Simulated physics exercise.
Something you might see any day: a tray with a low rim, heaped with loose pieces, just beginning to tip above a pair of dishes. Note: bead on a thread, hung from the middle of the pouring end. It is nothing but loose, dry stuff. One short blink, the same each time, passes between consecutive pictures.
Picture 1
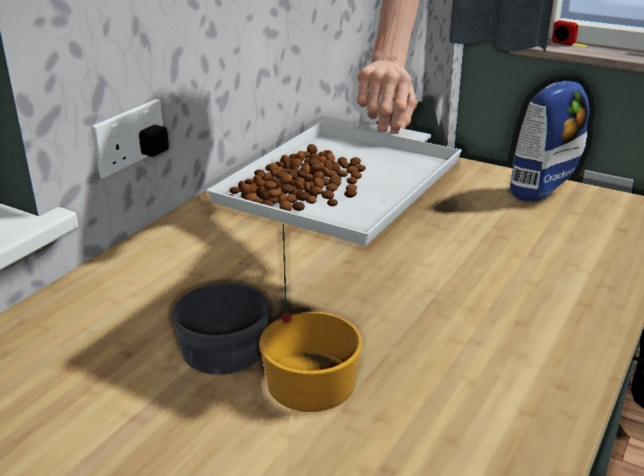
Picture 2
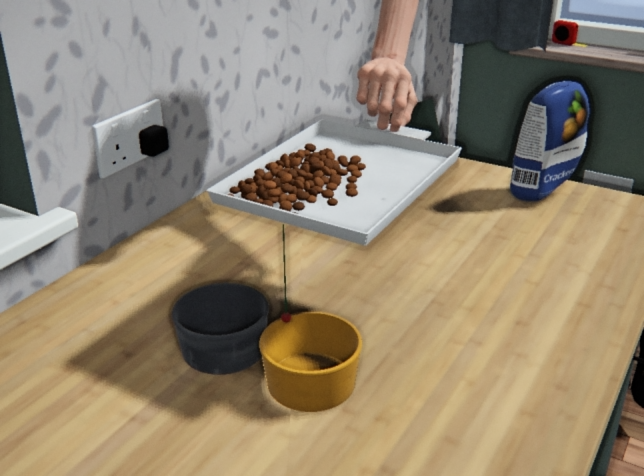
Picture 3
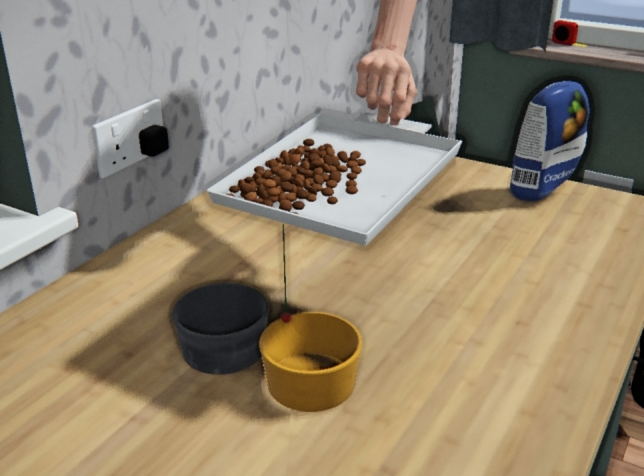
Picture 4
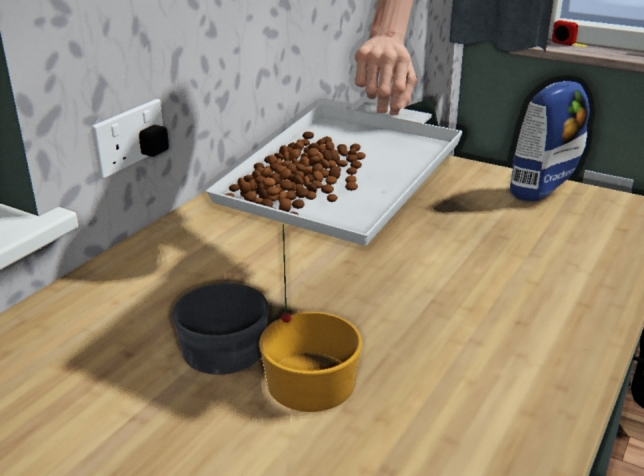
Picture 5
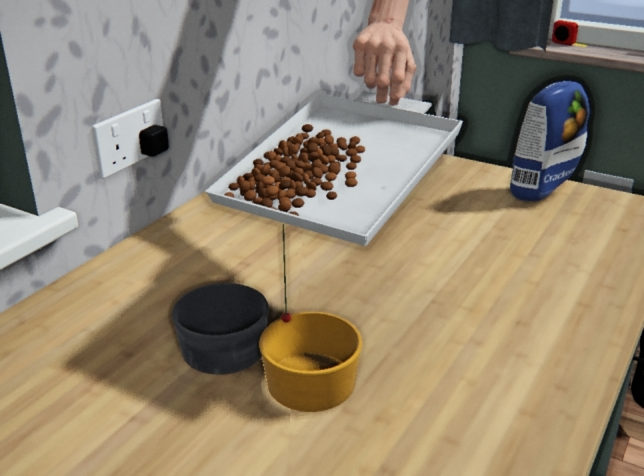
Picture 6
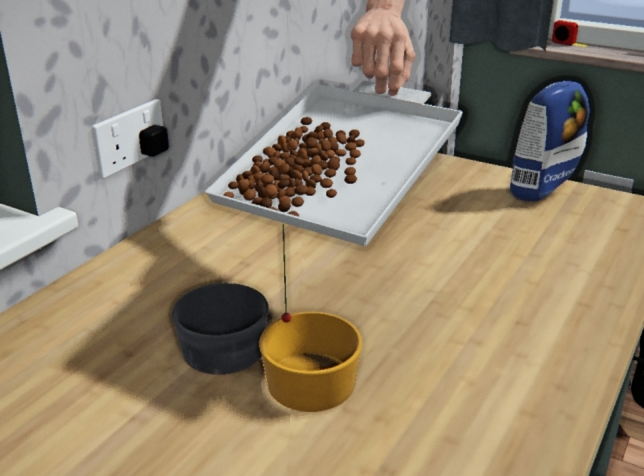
A pale tray of brown kibble sits almost level above a dark bowl and a yellow one on a wooden worktop, a hand at its far edge. Then the far edge rises a little, the hand lifting with it, and the tray slopes gently toward the bowls while the kibble stays heaped on it.
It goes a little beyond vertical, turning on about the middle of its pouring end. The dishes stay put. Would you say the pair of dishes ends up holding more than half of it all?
I would say no, less than half.
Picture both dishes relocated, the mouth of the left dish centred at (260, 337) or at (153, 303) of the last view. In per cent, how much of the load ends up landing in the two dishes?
60, then 50 %.
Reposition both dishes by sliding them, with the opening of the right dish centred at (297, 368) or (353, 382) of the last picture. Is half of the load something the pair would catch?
At the first place most of it, at the second the larger part.
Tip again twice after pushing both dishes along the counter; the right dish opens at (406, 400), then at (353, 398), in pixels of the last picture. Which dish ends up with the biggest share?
Well, the first go goes to the leftmost dish, and the second to the leftmost dish.
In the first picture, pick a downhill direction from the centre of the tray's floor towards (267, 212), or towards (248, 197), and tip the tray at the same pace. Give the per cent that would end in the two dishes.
First case around 50 per cent, second case 100 per cent.
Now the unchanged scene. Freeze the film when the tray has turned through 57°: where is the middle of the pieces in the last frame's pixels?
Check around (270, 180) in the last picture.
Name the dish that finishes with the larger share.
The right-positioned one, it's fuller.
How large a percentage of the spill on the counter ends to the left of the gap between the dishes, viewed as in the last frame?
Near 80 in a hundred.
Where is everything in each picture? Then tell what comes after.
In the first picture, corners of the pouring end at (212, 189) and (366, 231), level; middle of the load at (299, 183), bits of dog kibble; left dish at (193, 349); right dish at (284, 385); bead on its thread at (286, 318).
In the second picture, corners of the pouring end at (212, 189) and (365, 231), level; middle of the load at (299, 182).
In the third picture, corners of the pouring end at (212, 190) and (365, 231), tipped barely, level across its low end; middle of the load at (299, 180).
In the fourth picture, corners of the pouring end at (211, 190) and (365, 232), tipped a little, level across its low end; middle of the load at (299, 176).
In the fifth picture, corners of the pouring end at (211, 190) and (364, 233), tipped a little, level across its low end; middle of the load at (298, 173).
In the sixth picture, corners of the pouring end at (210, 190) and (364, 233), tipped a little, level across its low end; middle of the load at (294, 160); left dish at (193, 349); right dish at (284, 385).
Soon after the last picture, tray tipped steeply; all on the tray.
A little later, tray tipped right over; about a quarter on the tray; a small part in the right dish; a small part in the left dish; about half outside both; a small part in the air.
Later still, tray tipped past a quarter turn; about a quarter in the right dish; a small part in the left dish; most outside both.
At rest, tray tipped past a quarter turn; about a quarter in the right dish; a small part in the left dish; most outside both.
